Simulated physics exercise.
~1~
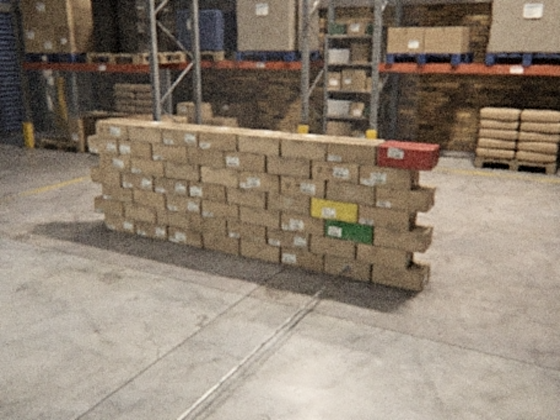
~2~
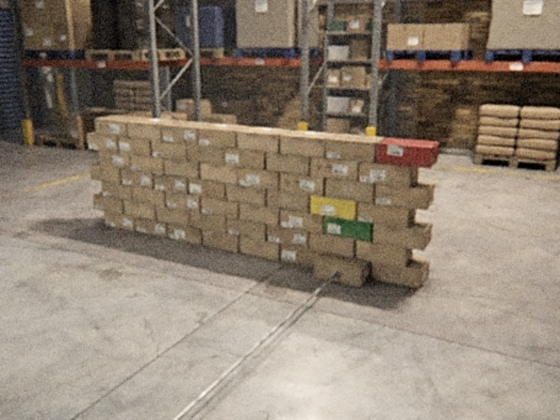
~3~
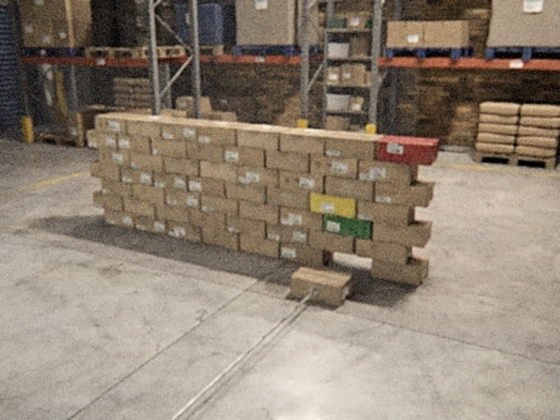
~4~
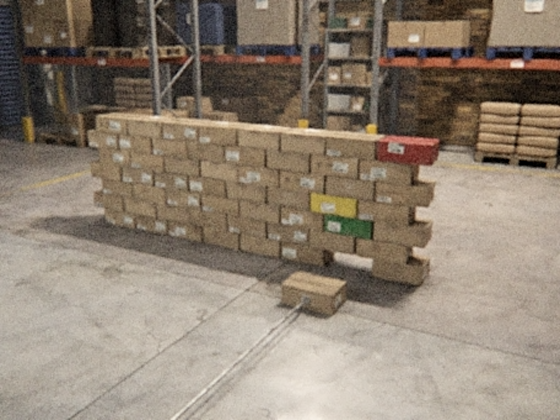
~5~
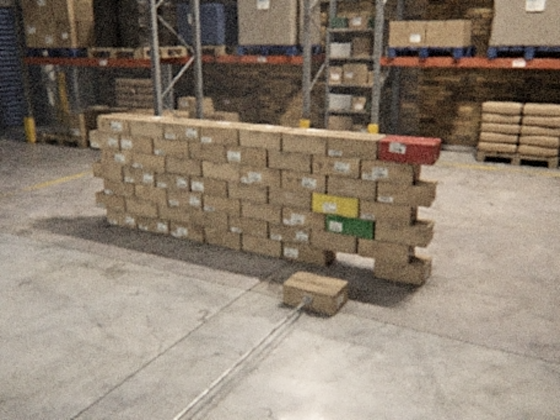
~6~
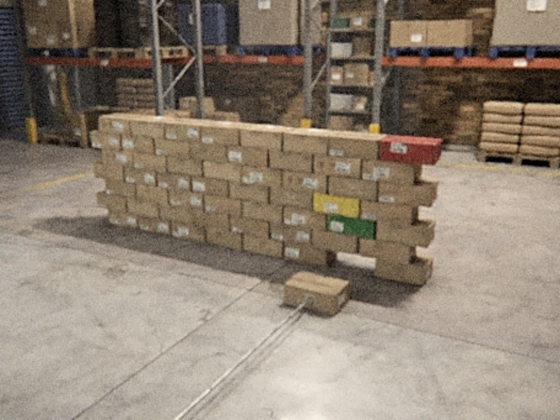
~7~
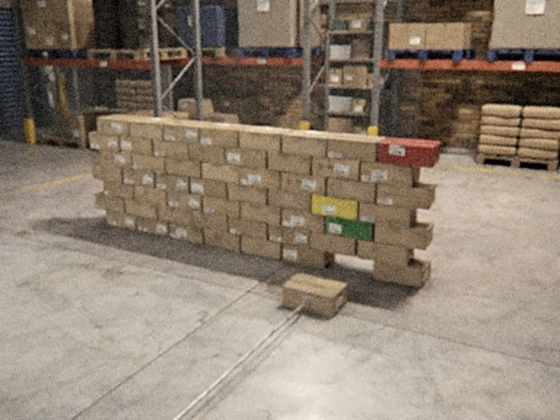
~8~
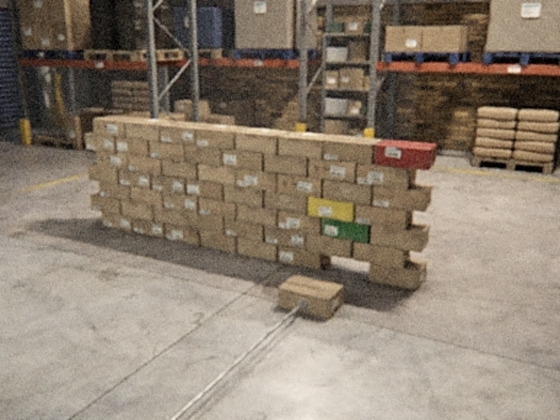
Steel arm pulling a bottom-row parcel out of a loose cardboard parcel wall in a warehouse, leaving the wall standing.
